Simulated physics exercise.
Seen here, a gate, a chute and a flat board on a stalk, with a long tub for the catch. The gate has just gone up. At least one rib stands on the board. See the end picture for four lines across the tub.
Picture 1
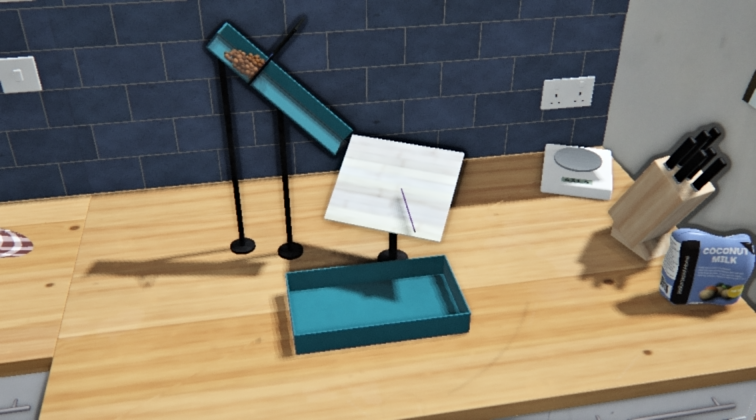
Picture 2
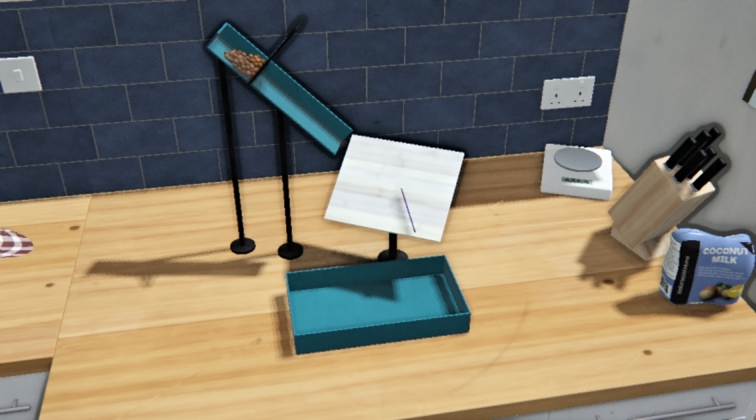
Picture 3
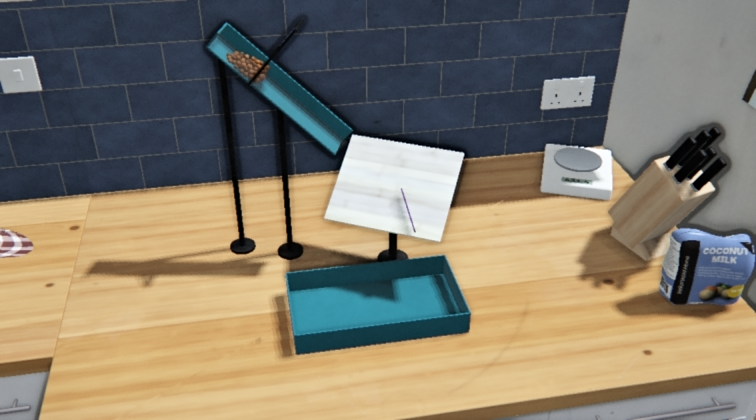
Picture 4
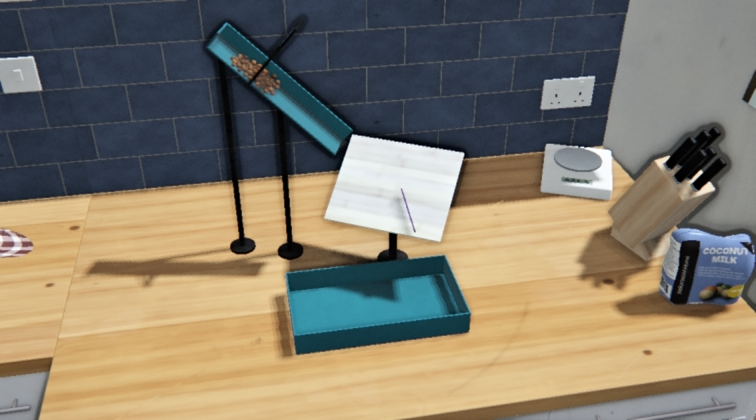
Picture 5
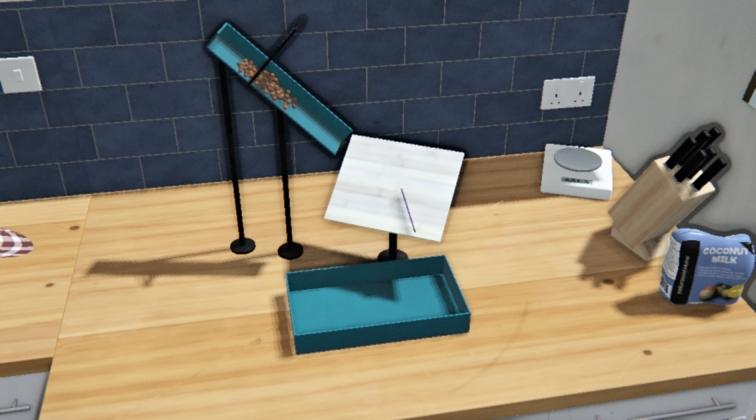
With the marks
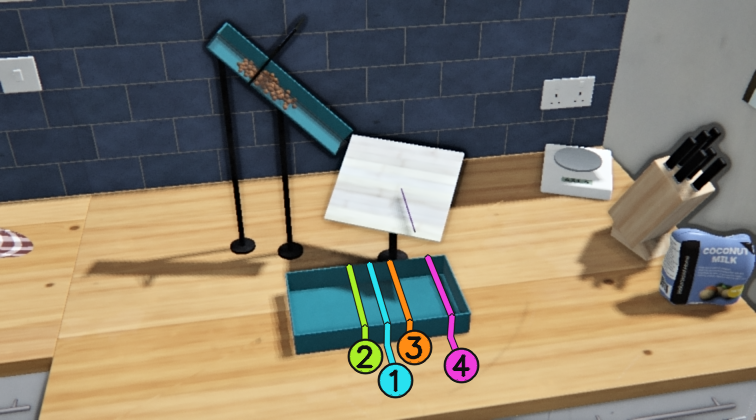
On a kitchen worktop, small brown balls slide down a sloping teal chute toward the right.
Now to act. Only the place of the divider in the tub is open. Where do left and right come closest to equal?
Take 3.
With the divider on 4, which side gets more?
More lands on the left.
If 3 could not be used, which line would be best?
Line 1.
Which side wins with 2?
Right.
On the marked copy, line 1 crosses the front rim at (387, 323); line 2 crosses the front rim at (364, 326); line 3 crosses the front rim at (409, 321); line 4 crosses the front rim at (451, 315).
With 1, of what is caught, about a quarter on the left of the divider, most on the right.
With 2, of what is caught, a small part on the left of the divider, nearly all on the right.
With 3, of what is caught, about half on the left of the divider, about half on the right.
With 4, of what is caught, nearly all on the left of the divider, a stray few on the right.
